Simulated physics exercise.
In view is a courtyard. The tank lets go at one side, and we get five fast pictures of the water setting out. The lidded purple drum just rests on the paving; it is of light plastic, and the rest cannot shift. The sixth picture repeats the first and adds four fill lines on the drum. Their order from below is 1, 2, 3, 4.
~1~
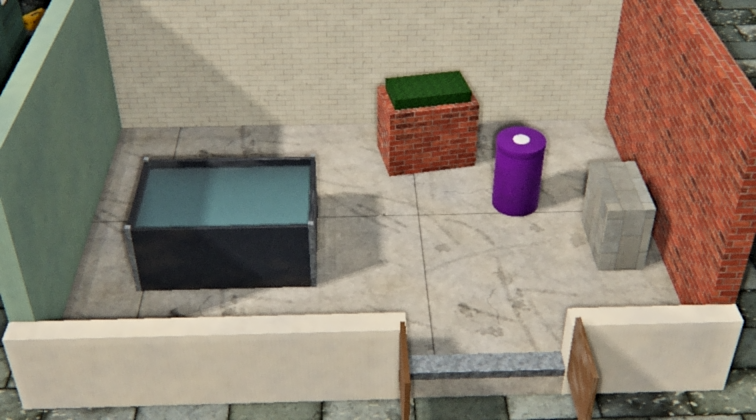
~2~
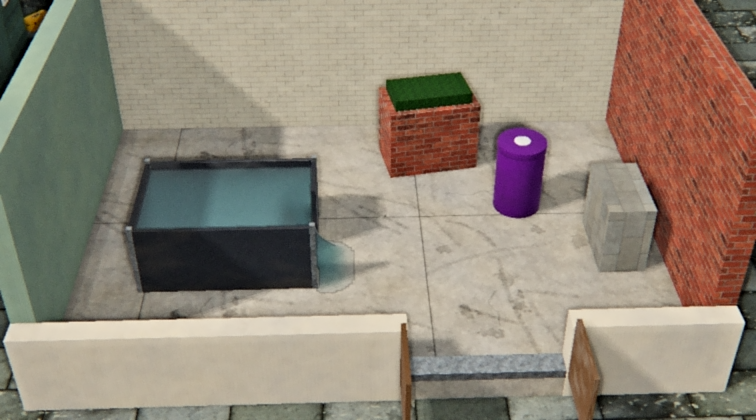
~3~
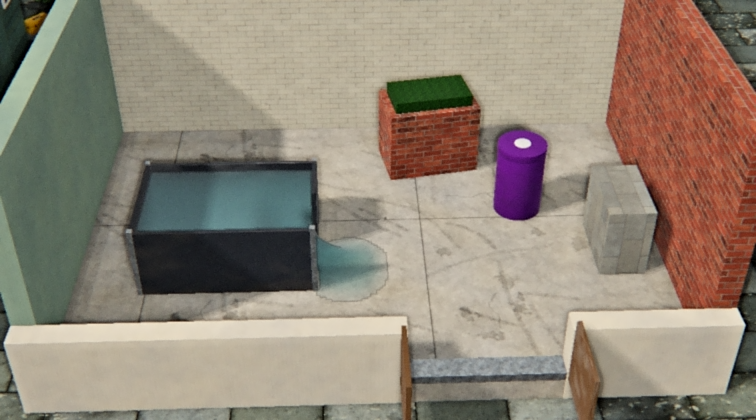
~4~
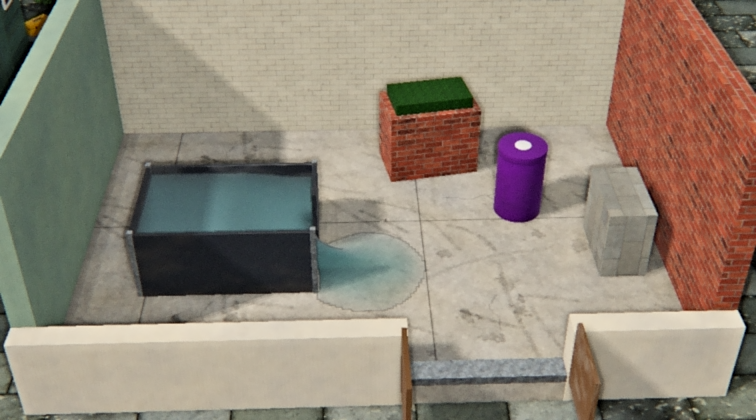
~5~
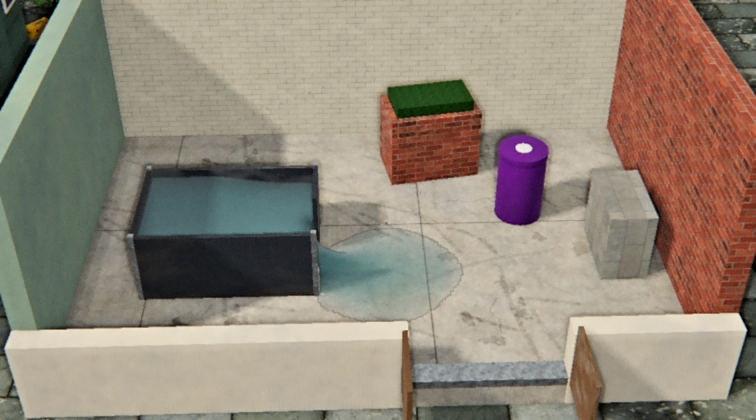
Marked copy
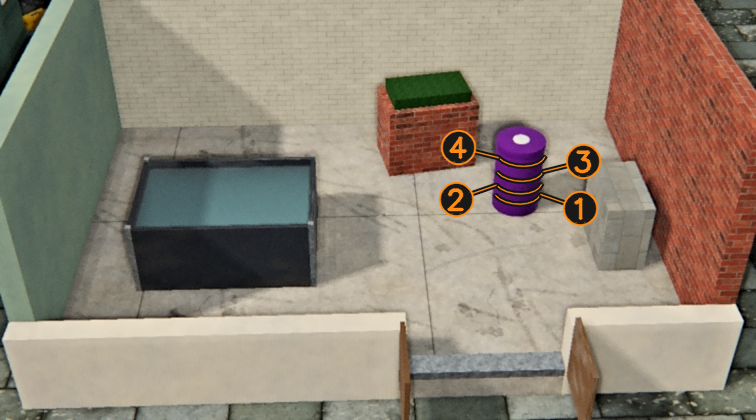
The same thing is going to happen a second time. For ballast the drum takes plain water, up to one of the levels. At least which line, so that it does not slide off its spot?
The answer is line 1.
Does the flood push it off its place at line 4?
No, that is safe.
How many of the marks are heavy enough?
All of them.
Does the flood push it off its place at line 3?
No.
In orange, 1 at (520, 204); 2 at (521, 193); 3 at (522, 181); 4 at (524, 166); from the bottom up 1, 2, 3, 4.
If 1 is chosen, it does not move.
If 2 is chosen, it does not move.
If 3 is chosen, it does not move.
If 4 is chosen, it does not move.
